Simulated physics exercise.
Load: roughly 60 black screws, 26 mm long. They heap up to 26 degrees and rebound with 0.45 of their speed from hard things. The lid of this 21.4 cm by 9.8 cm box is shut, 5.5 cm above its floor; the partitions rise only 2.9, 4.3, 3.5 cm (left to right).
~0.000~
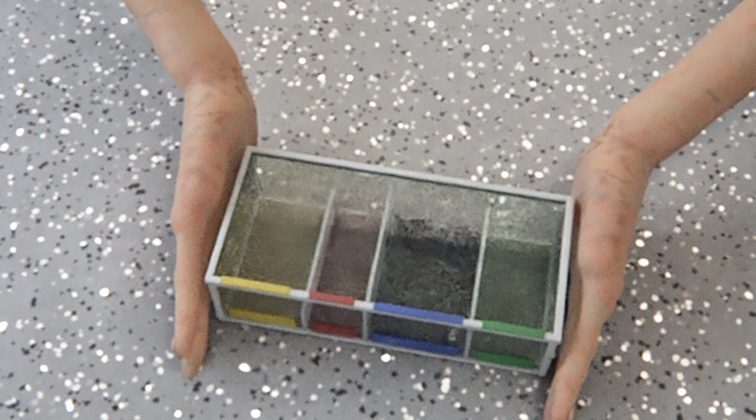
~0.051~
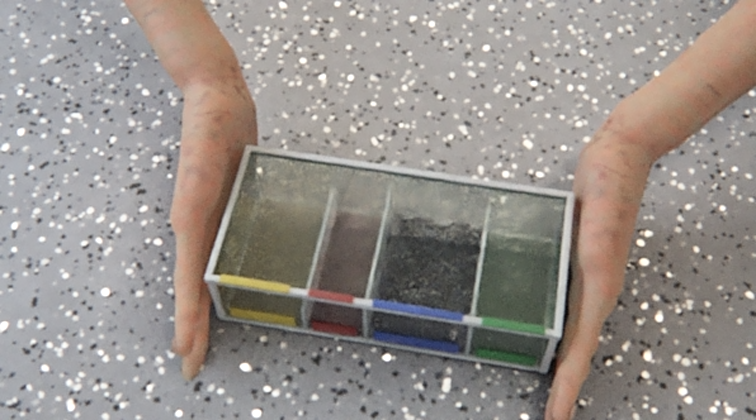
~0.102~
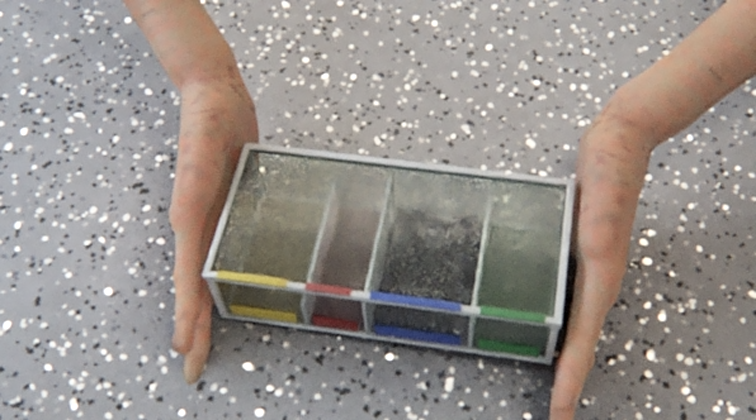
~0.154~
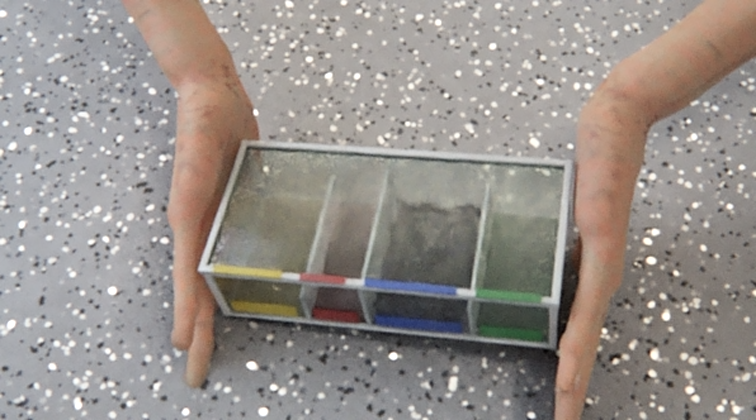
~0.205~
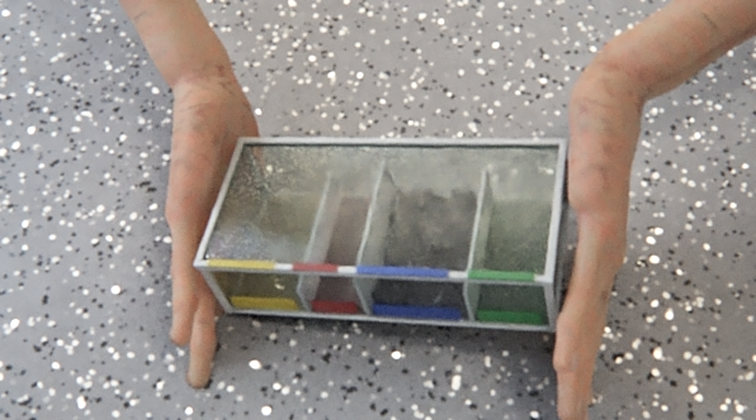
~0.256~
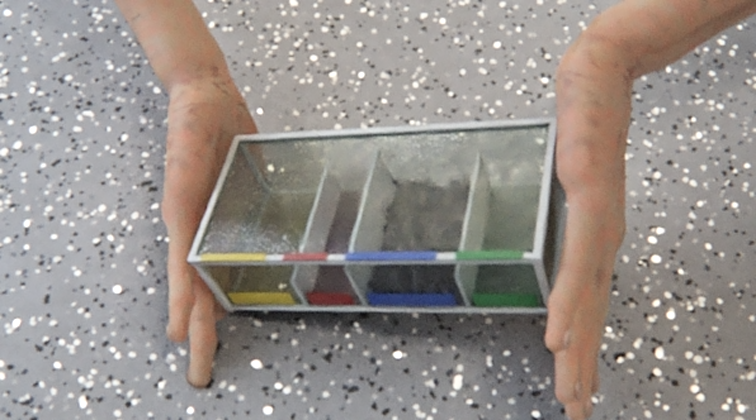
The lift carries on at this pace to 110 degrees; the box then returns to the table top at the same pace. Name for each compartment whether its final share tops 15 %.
Red below, blue above, green below, yellow below.
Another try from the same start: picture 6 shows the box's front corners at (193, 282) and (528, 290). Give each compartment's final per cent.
Red 5, blue 85, green 0, yellow 5.
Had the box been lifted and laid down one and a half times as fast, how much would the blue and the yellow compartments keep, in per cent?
Blue 80; yellow 15.
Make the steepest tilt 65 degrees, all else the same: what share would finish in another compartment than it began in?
Some 0 per cent.
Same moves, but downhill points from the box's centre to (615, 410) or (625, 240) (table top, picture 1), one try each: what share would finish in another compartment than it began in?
Some 50 and 40 per cent.
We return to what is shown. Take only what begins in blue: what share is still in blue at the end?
Some 80 per cent.
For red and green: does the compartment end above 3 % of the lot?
Red yes, green no.
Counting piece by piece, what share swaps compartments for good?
Roughly 20 per cent.
After 1.29 s, tilt 110 degrees; blue 90 %, yellow 10 %.
After 1.99 s, tilt 49 degrees; red 10 %, blue 80 %, yellow 10 %.
After 2.71 s, tilt 0 degrees; red 10 %, blue 80 %, yellow 10 %.
In the end, at 3.0 s, red 10 %, blue 80 %, green 0 %, yellow 10 %.
